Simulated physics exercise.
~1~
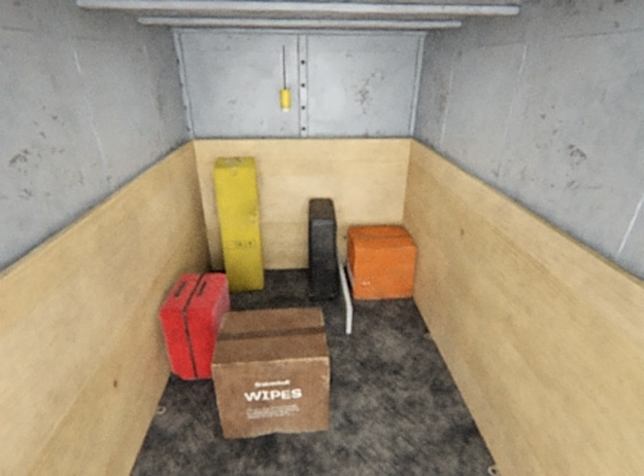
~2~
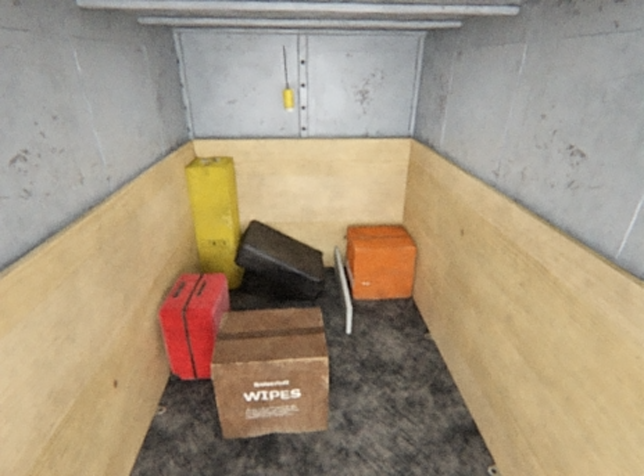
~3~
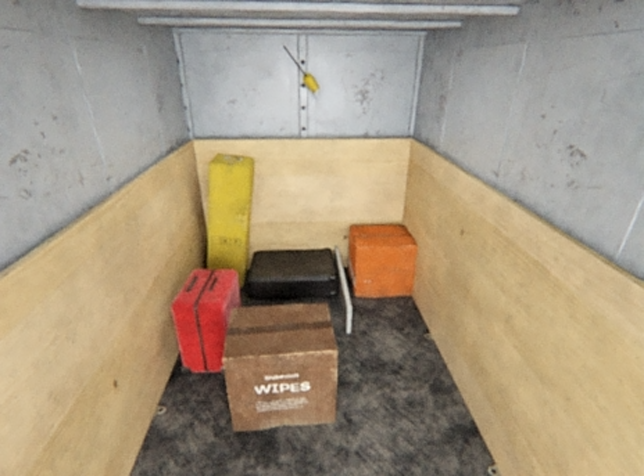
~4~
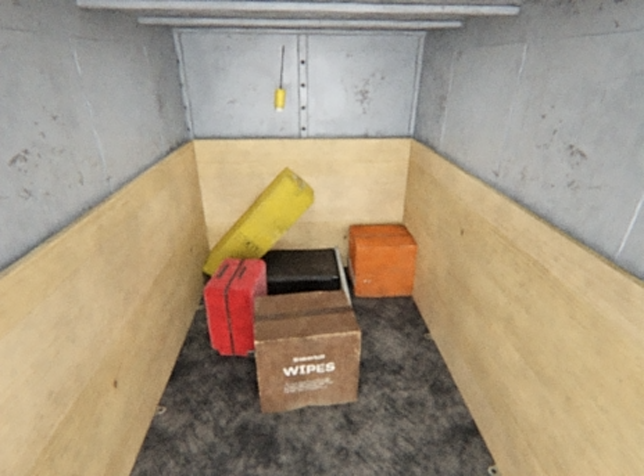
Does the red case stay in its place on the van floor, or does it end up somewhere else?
The red case ends up somewhere else. It stays upright but slides to the right and a little deeper into the van.
